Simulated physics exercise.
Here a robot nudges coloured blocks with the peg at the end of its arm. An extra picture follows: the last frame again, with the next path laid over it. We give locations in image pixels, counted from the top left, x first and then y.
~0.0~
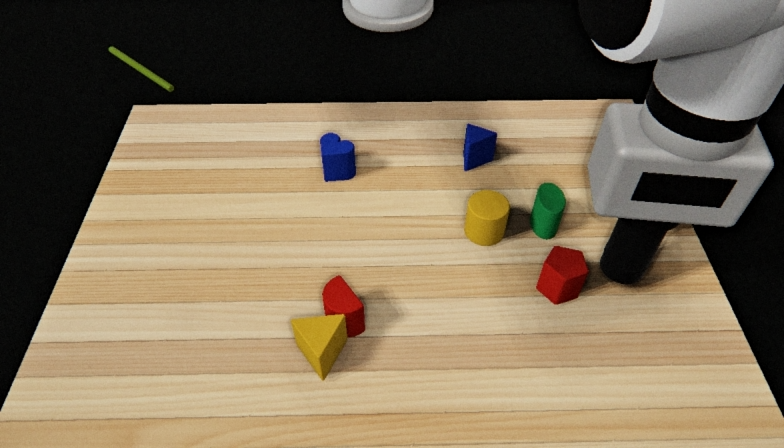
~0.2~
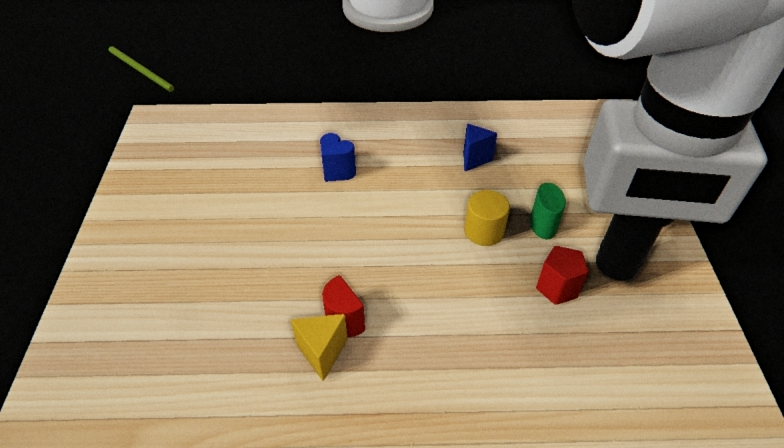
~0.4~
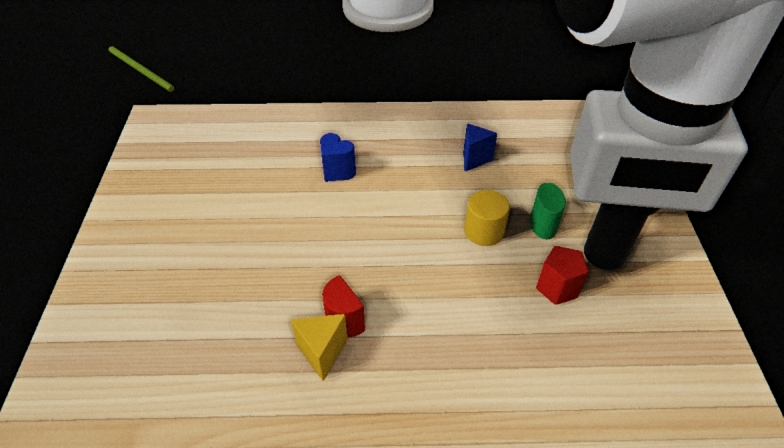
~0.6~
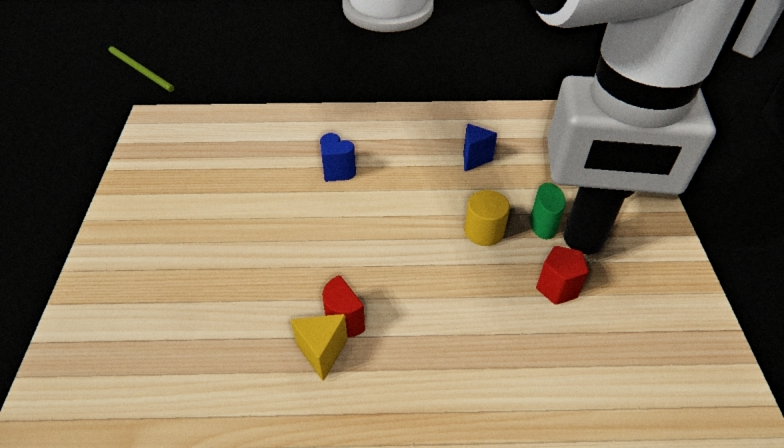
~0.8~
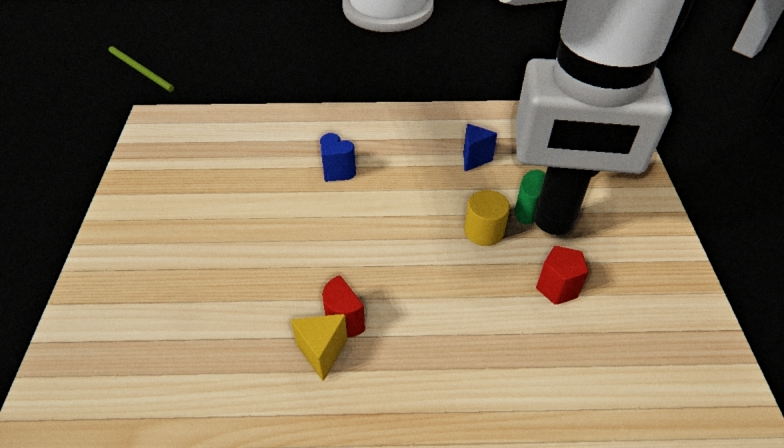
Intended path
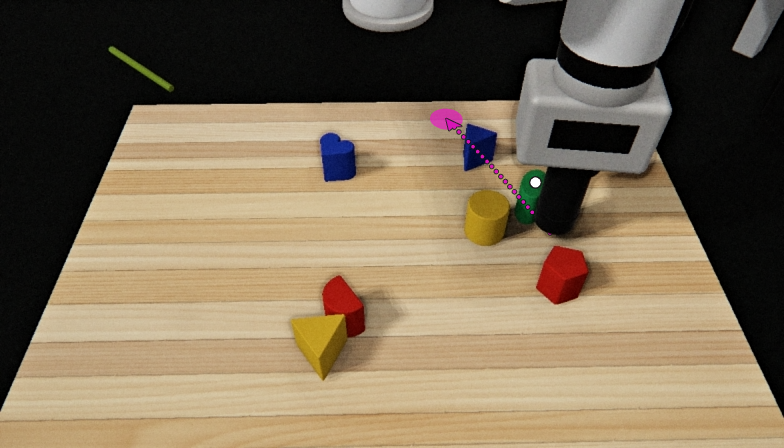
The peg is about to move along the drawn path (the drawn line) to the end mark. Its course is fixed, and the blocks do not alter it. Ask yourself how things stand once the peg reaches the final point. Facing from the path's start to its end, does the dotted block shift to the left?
The answer is no.
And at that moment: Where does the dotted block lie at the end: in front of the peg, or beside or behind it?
It slips out to the side or back.
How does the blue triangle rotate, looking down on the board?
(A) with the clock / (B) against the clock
My pick is B.
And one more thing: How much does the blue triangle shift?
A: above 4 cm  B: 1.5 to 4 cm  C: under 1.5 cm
The answer is A.
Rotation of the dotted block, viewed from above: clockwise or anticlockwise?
It turns round clockwise.
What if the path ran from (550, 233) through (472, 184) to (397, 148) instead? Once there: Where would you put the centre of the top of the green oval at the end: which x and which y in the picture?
It is at (503, 144).
Drawn move, from (550, 233) directly to (446, 119); the dot is on the green oval.
What follows on the original path. One third of the way, peg at (515, 177); green oval at (506, 141), turned 35° clockwise.
Two thirds of the way, peg at (479, 140); blue triangle at (455, 117), turned 40° anticlockwise; green oval at (486, 106), turned 95° clockwise.
At the end, peg at (447, 107); blue triangle at (432, 106), turned 90° anticlockwise; yellow circle still; green oval at (480, 89), turned 150° clockwise.
